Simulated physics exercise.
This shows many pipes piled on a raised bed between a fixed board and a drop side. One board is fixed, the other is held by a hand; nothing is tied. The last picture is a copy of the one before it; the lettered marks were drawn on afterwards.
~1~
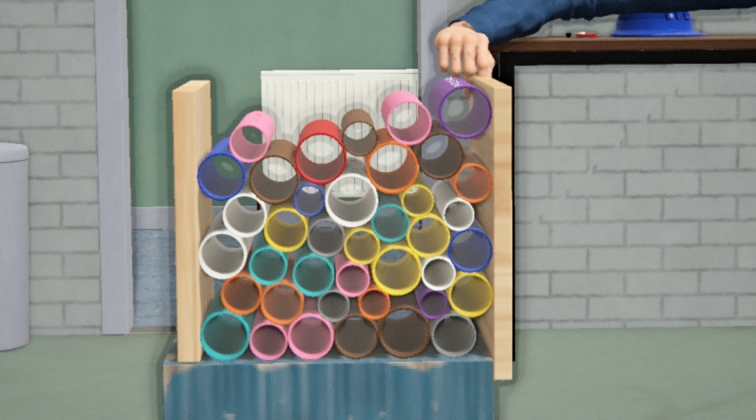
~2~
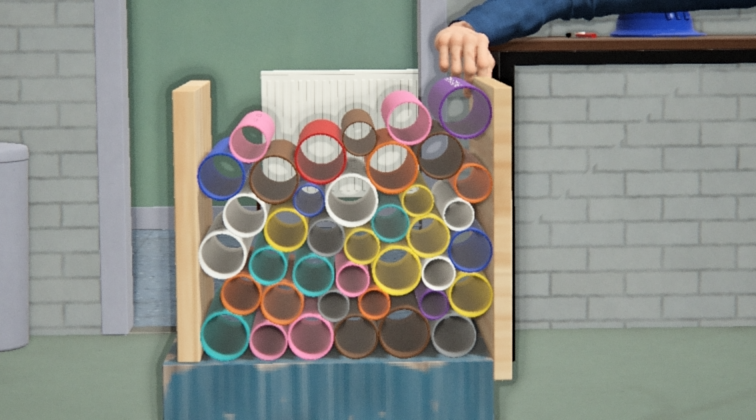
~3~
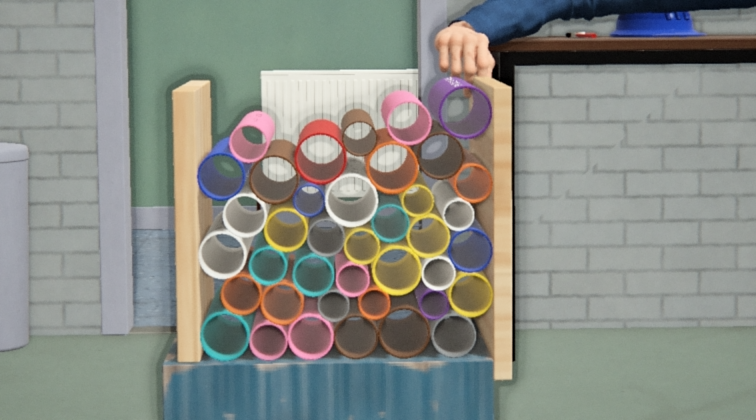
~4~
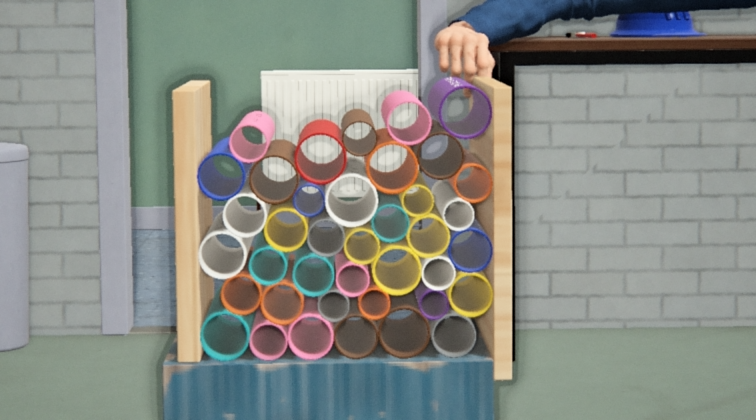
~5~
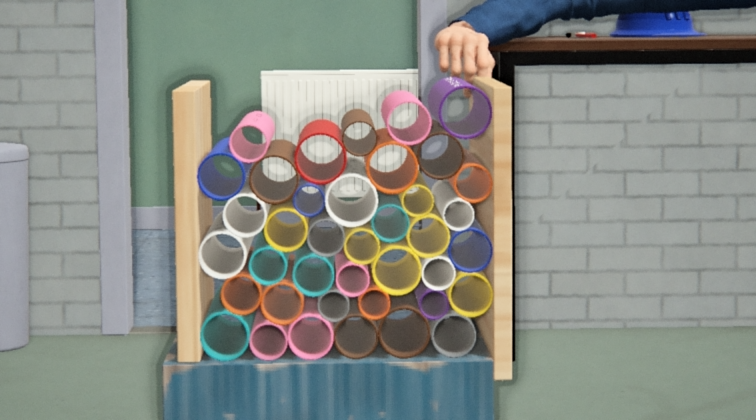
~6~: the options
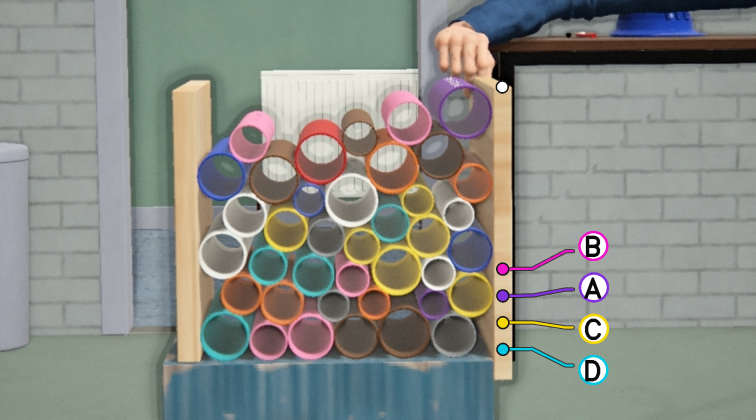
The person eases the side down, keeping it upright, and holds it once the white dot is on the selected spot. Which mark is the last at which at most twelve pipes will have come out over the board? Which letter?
Lower it to A and no more.
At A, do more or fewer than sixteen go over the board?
At A, fewer than sixteen.
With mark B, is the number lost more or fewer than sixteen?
Fewer than sixteen.
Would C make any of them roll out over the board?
Yes, at C.
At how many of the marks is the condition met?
Two of the four.
On the marked copy, A at (503, 296); B at (503, 269); C at (503, 322); D at (503, 349); the white dot at (502, 87).
Following A. Soon after the start, top of the board (493, 175).
Later, top of the board (493, 274).
In the end, top of the board (493, 295), ten out over the board.
As for the rest, B about seven out over the board; C more than twelve out over the board; D more than twelve out over the board.
